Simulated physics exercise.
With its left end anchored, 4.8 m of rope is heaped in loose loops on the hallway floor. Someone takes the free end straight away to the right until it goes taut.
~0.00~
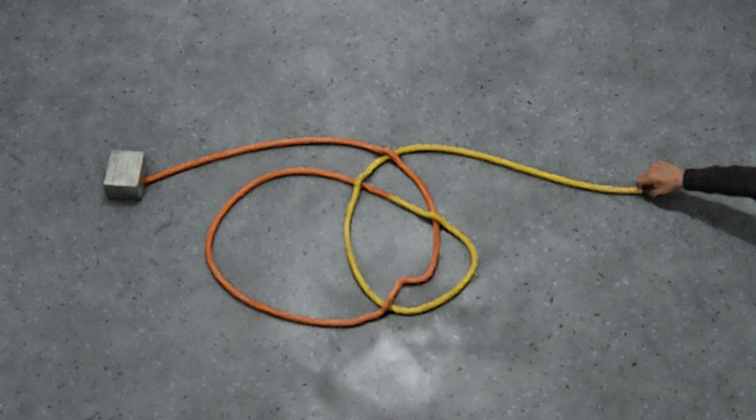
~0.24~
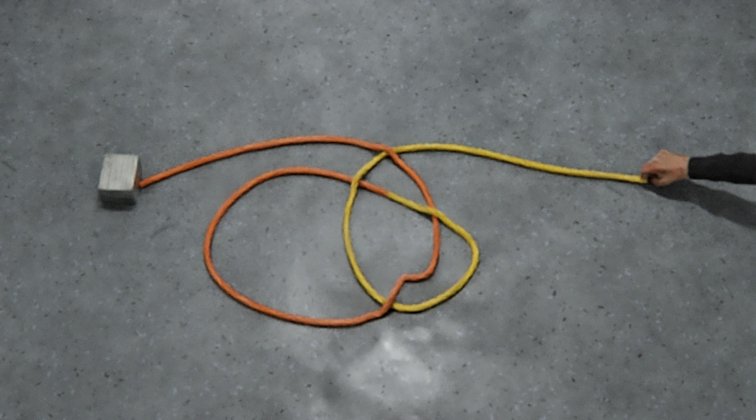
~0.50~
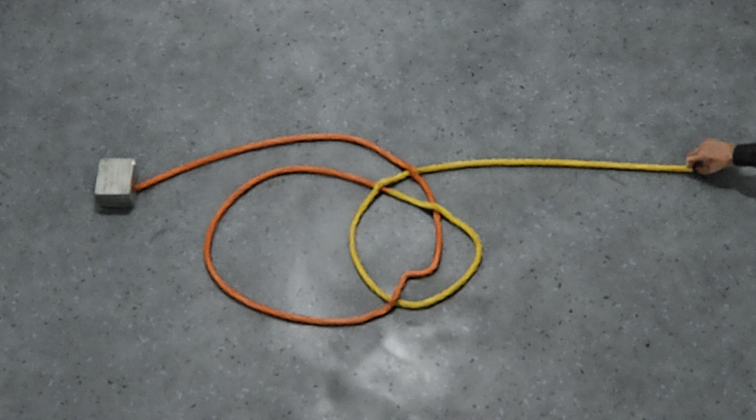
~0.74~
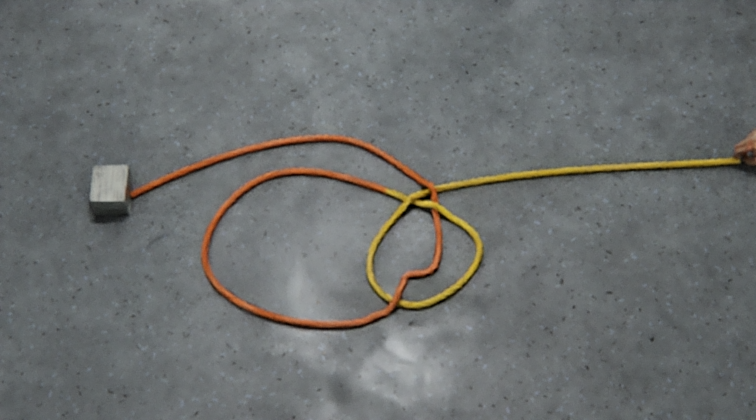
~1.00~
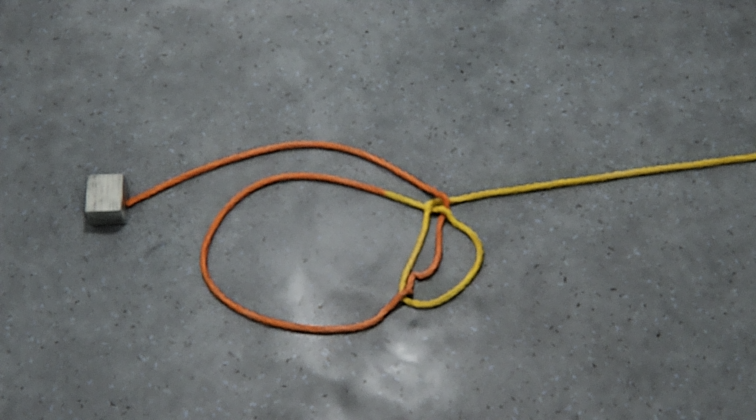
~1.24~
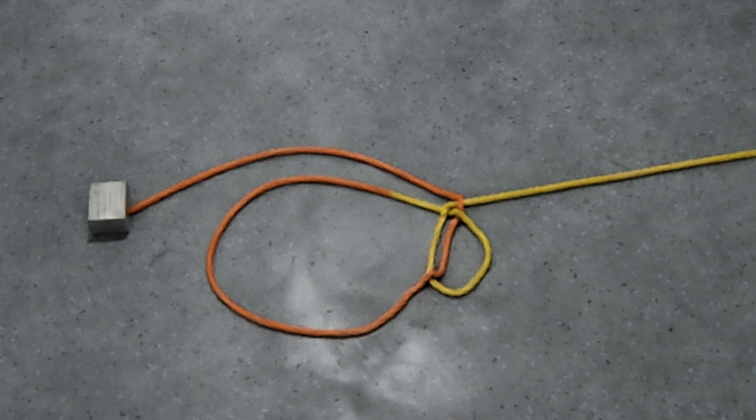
A hand in a dark sleeve grips the yellow end of a rope at the right, on a speckled grey floor seen from above. The rope's orange half runs from a small metallic-looking block at the left into overlapping loops with the yellow half. The hand pulls right and out of view, straightening the yellow line and shrinking the yellow loop, while the large orange loop changes little and the block shifts slightly.
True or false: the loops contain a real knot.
True.
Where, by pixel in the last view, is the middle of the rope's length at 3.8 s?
I'd put it somewhere around (336, 239).
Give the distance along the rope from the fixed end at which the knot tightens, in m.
It ends up around 3.0 m along the rope.
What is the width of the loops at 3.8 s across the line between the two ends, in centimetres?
Width measured: Some 32 cm.
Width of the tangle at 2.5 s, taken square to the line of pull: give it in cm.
I'd put it at close to 32 cm.
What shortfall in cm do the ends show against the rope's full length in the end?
Shortfall: Around 205 cm.
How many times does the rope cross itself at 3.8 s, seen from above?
5 in total.
At 2.5 s, the ends are 2.7 m apart, loops still 32 cm across.
At 3.8 s, the ends are 2.7 m apart, loops still 32 cm across.
At 5.0 s, the ends are 2.7 m apart, loops still 32 cm across.
At 6.3 s, the ends are 2.7 m apart, loops still 32 cm across.
At 6.6 s, the ends are 2.7 m apart, loops still 32 cm across.
